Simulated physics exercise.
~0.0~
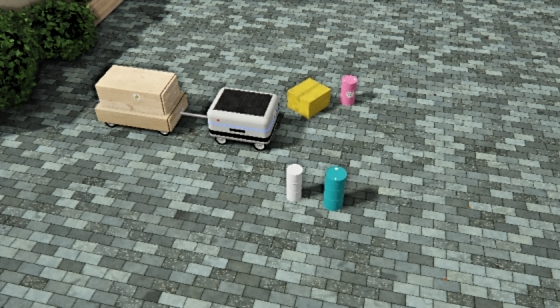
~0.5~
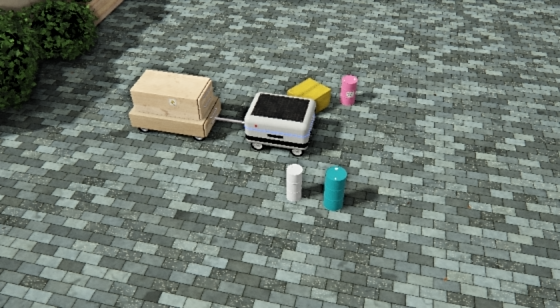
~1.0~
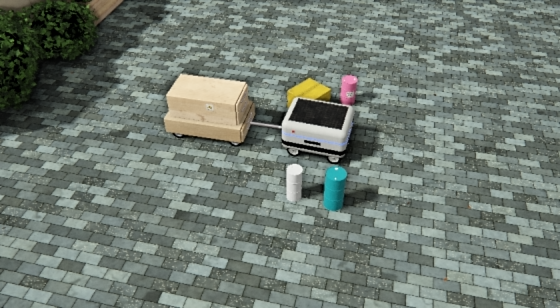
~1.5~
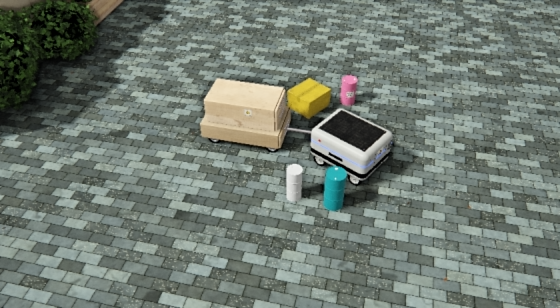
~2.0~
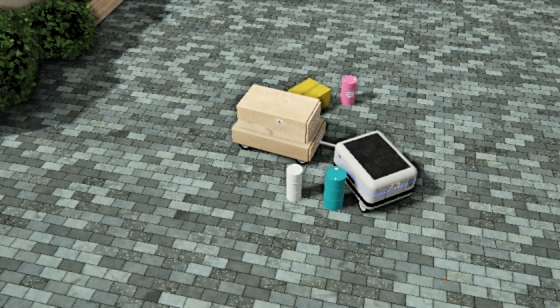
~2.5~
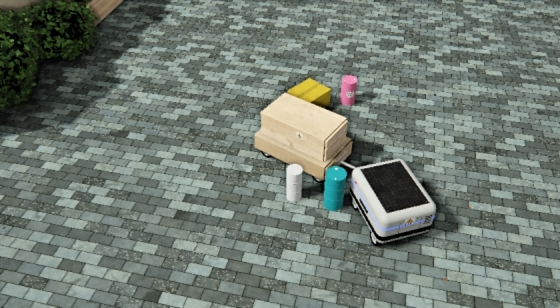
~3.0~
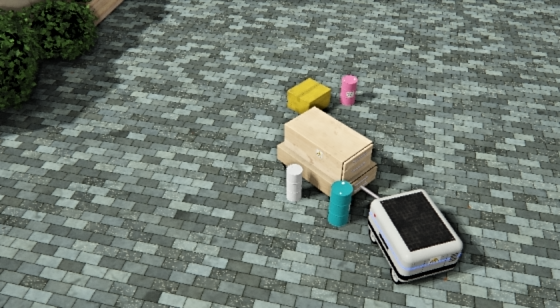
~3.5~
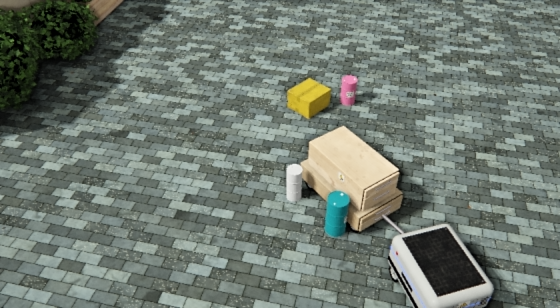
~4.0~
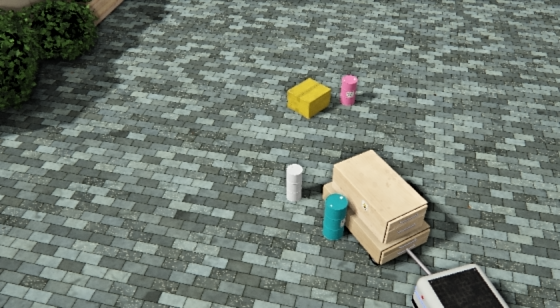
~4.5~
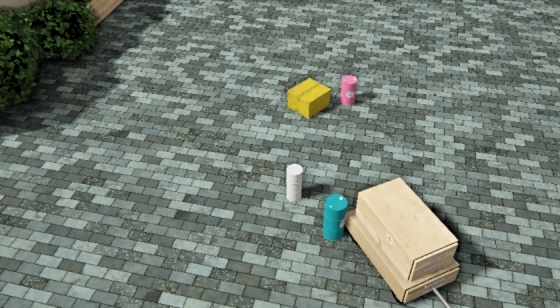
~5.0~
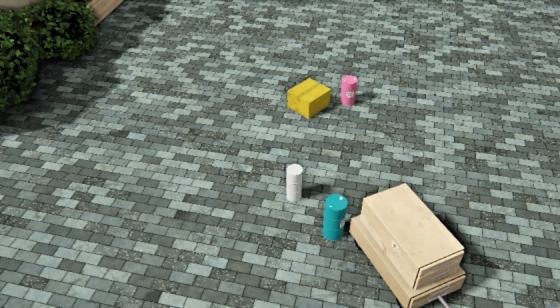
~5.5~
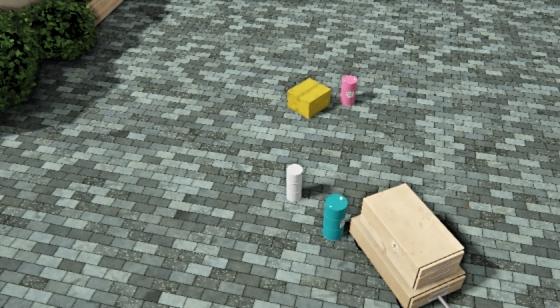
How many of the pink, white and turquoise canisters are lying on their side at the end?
None of them are; all three canisters are still standing upright, though the turquoise one has been shifted a little.
